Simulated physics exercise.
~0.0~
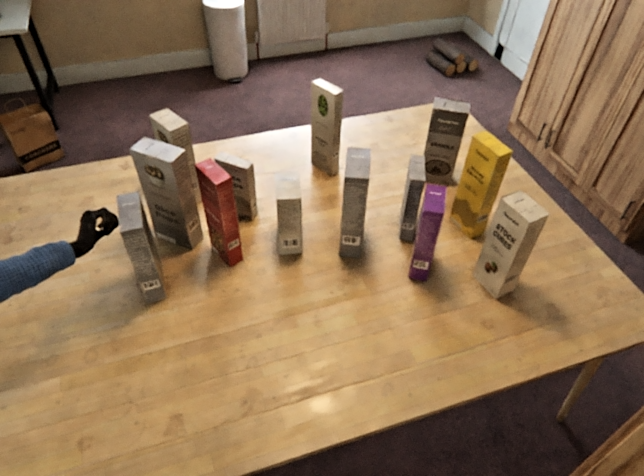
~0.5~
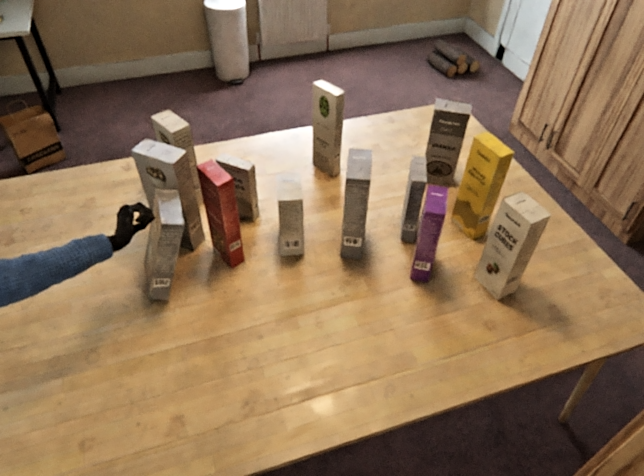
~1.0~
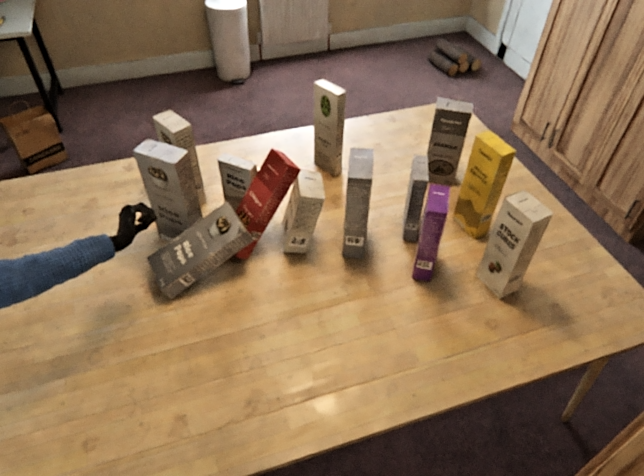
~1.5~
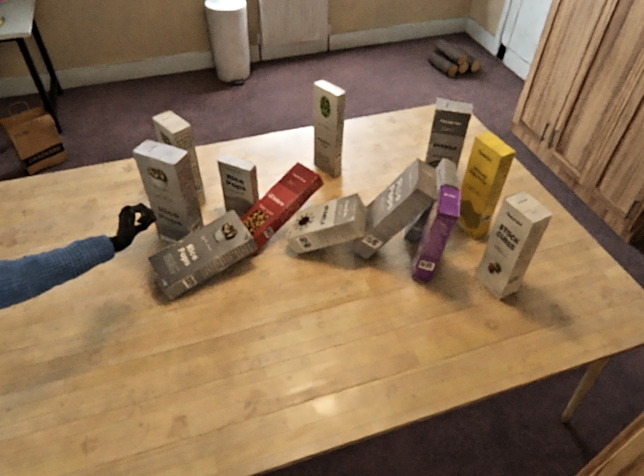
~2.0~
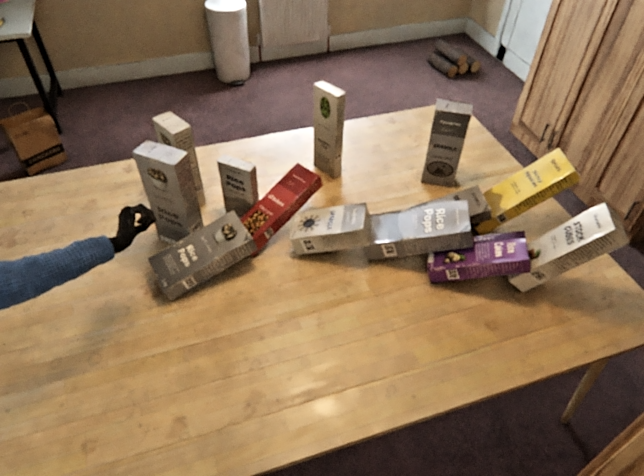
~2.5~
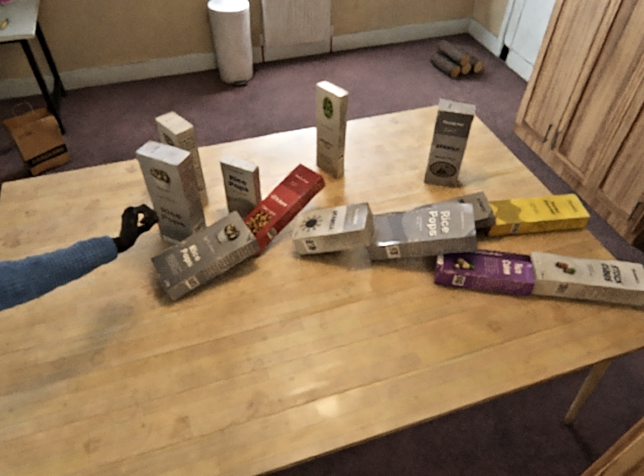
The video shows a gloved hand pushing a gray cereal box at the left of a crowded wooden table, toppling it rightward into a red box. Gray, purple, yellow and white boxes fall in turn, leaving several lying down or leaning while five others remain upright.
